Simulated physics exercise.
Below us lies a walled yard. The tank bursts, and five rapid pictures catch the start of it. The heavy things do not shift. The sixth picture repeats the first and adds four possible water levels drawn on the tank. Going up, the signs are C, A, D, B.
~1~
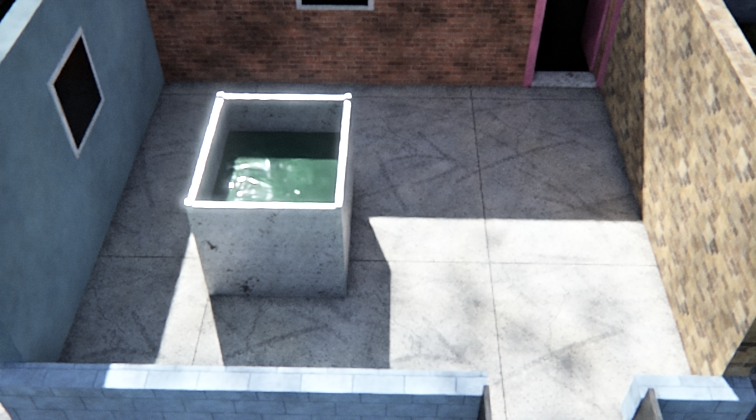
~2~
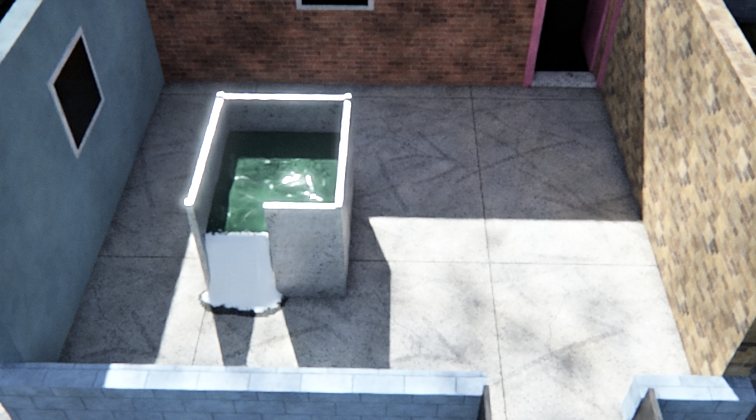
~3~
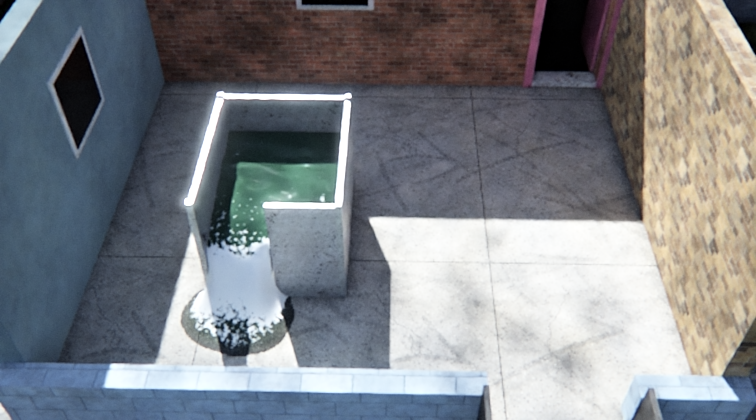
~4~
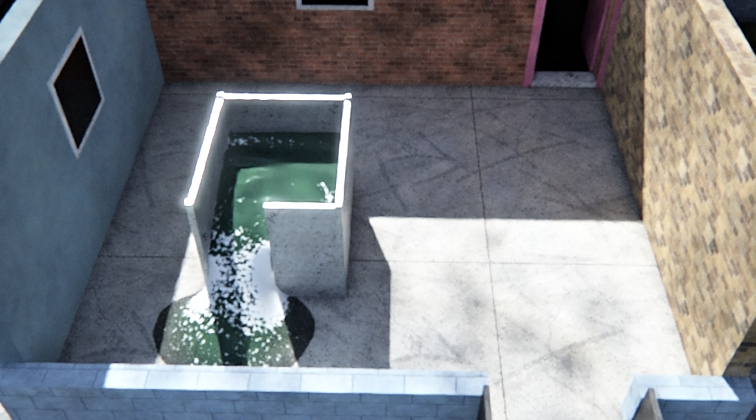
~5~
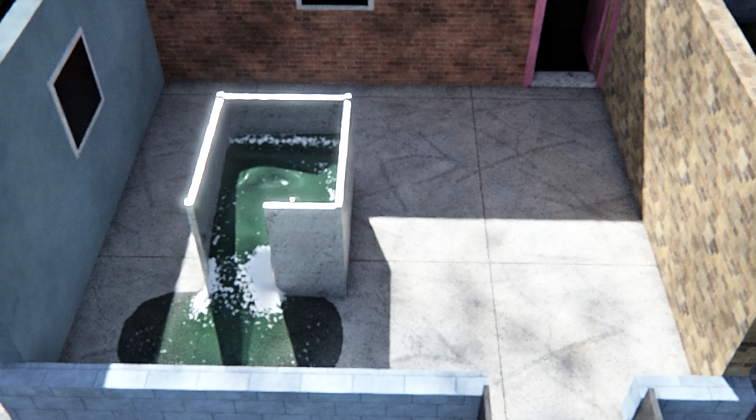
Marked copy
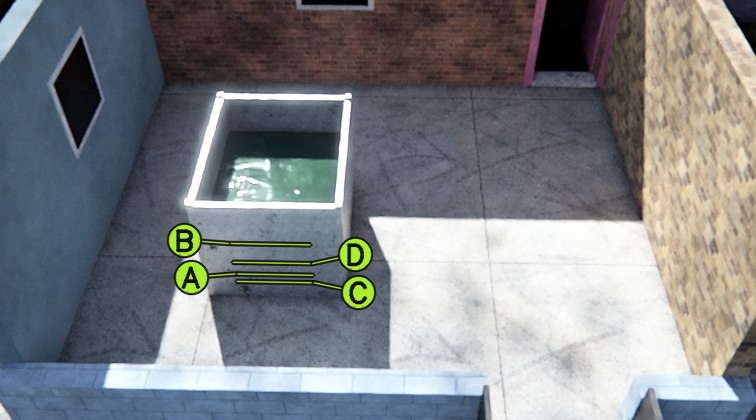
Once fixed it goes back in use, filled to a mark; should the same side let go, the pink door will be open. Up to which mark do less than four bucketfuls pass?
Mark B just does it.
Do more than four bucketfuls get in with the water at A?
No.
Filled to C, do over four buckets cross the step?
No.
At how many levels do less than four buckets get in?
All of the four.
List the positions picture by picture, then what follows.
The first frame shows water in the tank at rest, its middle at (279, 180); foot of the pink doorway at (563, 87); open gate at (562, 370).
The second frame shows front seen at (208, 299), 1 % of the ground wet.
The third frame shows front seen at (192, 317), 2 % of the ground wet.
The fourth frame shows front seen at (201, 315), 5 % of the ground wet.
The fifth frame shows front seen at (151, 317), 8 % of the ground wet.
On the marked copy, A at (274, 274); B at (269, 244); C at (275, 282); D at (272, 263); from the bottom up C, A, D, B.
With A, nothing gets over.
With B, a splash gets over, under a bucket.
With C, nothing gets over.
With D, nothing gets over.
